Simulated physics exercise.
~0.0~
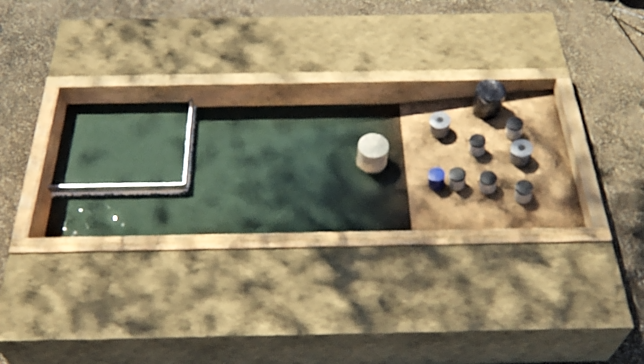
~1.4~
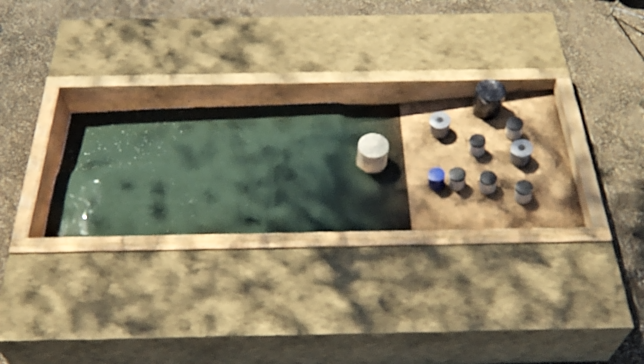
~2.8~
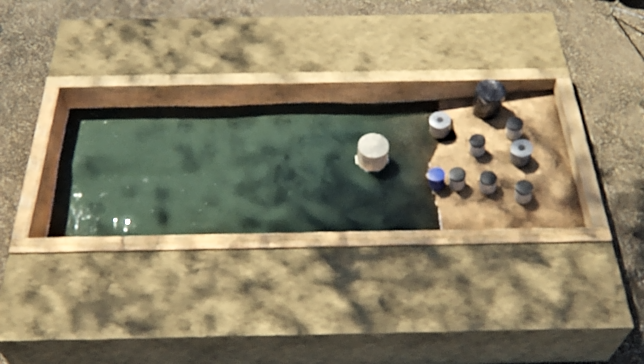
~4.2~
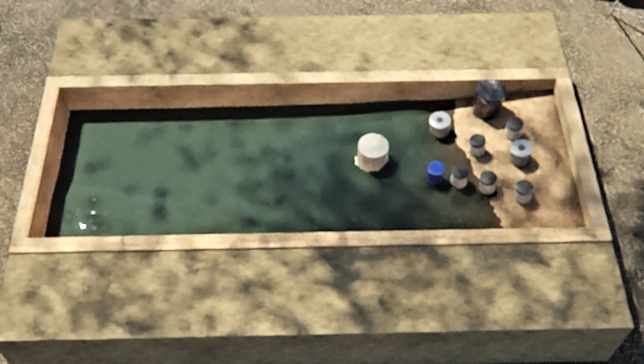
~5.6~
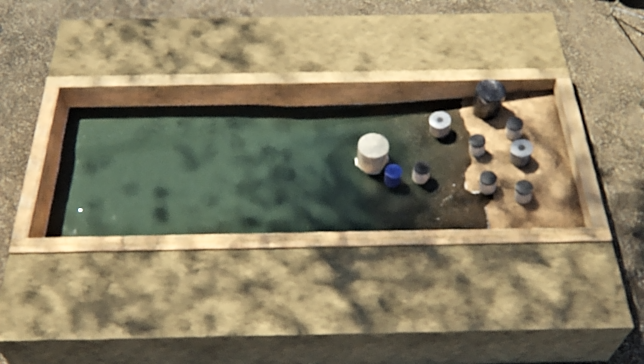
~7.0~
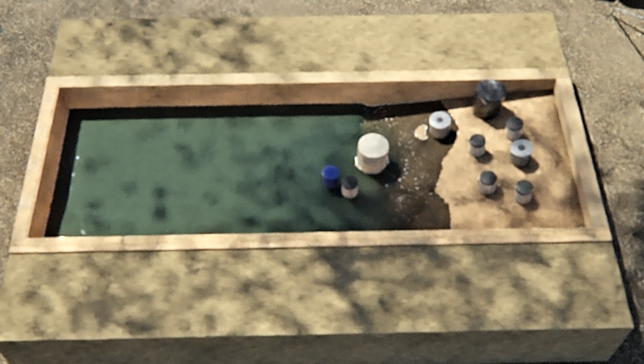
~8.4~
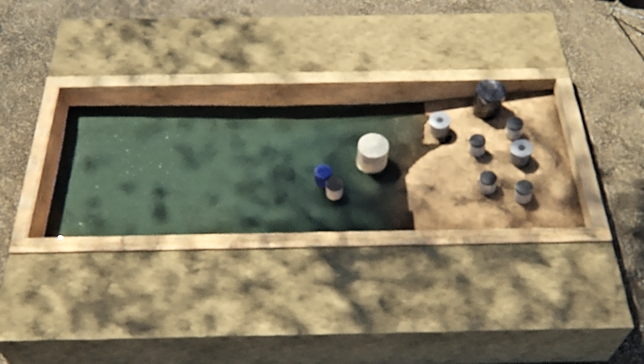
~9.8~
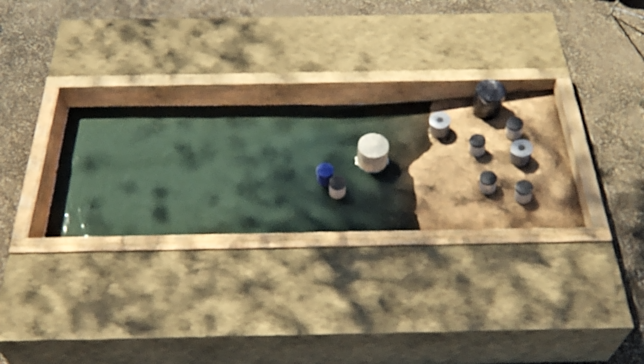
The clip shows a wooden-framed basin with green water beside a sandy slope dotted with small containers. A panel at the left disappears, water washes up the sand, then recedes, carrying a blue pail and a neighboring container far left, where they remain afloat.
